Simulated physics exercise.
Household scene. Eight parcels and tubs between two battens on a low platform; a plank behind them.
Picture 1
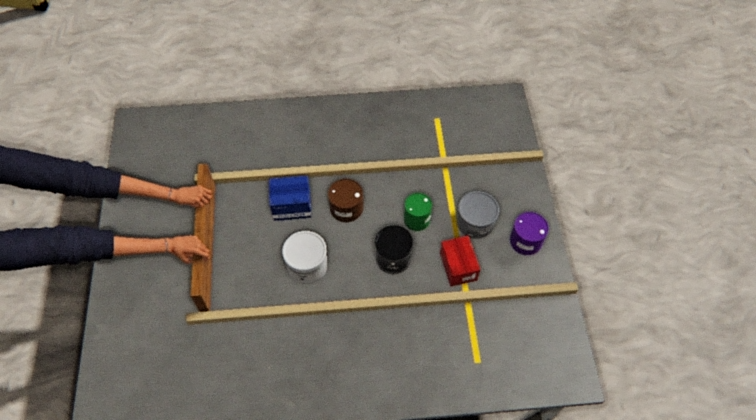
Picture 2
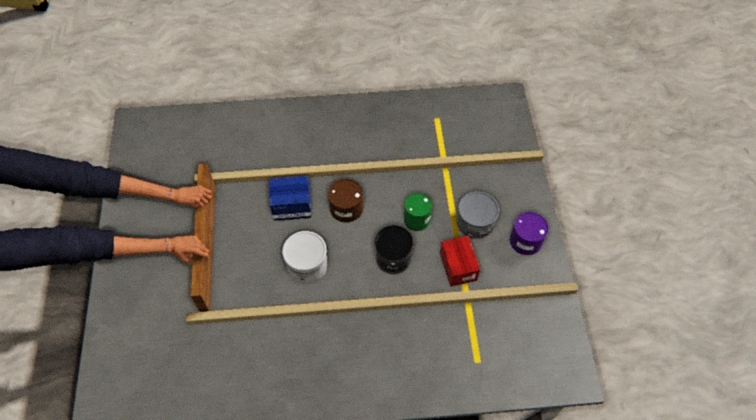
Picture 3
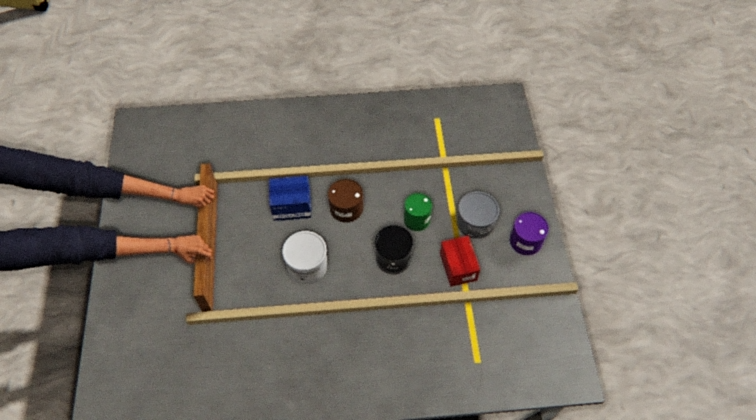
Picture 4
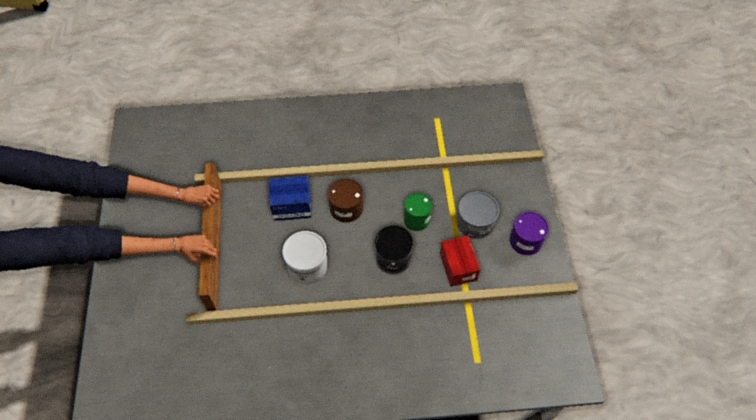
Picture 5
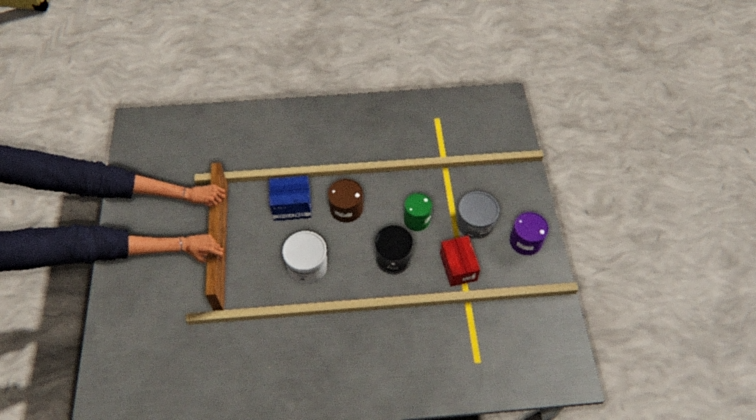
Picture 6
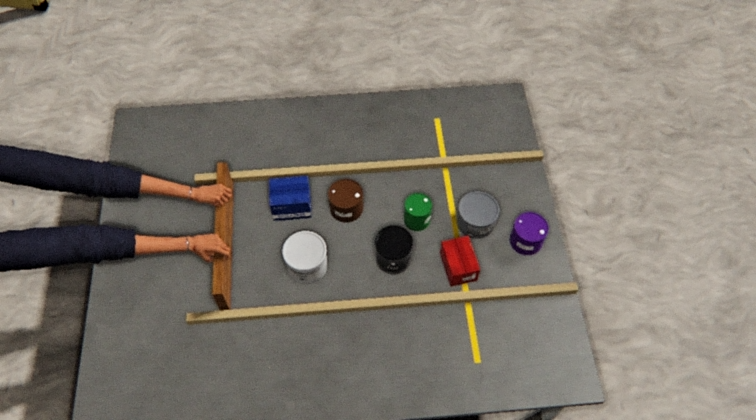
Two hands in dark sleeves reach in from the left and grip an upright wooden plank on a low grey platform, seen from above over a pale, mottled floor. Between two battens sit a blue box, white, brown, black, green, grey and purple tubs, and a red box by a yellow tape line. The hands slide the plank slightly rightward, touching nothing, while everything else and the camera stay still.
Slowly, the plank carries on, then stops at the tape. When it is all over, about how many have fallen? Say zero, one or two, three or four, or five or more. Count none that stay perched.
When it is all over, the number fallen is zero.
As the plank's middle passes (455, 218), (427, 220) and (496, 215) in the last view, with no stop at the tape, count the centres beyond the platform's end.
0, 0 and 1.
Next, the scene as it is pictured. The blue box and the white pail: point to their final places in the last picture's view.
In the last picture they sit at about (469, 184) and about (481, 246).
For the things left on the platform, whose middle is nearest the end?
The purple canister, it is.
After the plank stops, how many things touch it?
The count in contact is 3.
Early on, none off yet; purple canister at rest near (529, 234); grey pail at rest near (477, 216); red box at rest near (459, 261).
Finally, the number that fall off is zero.
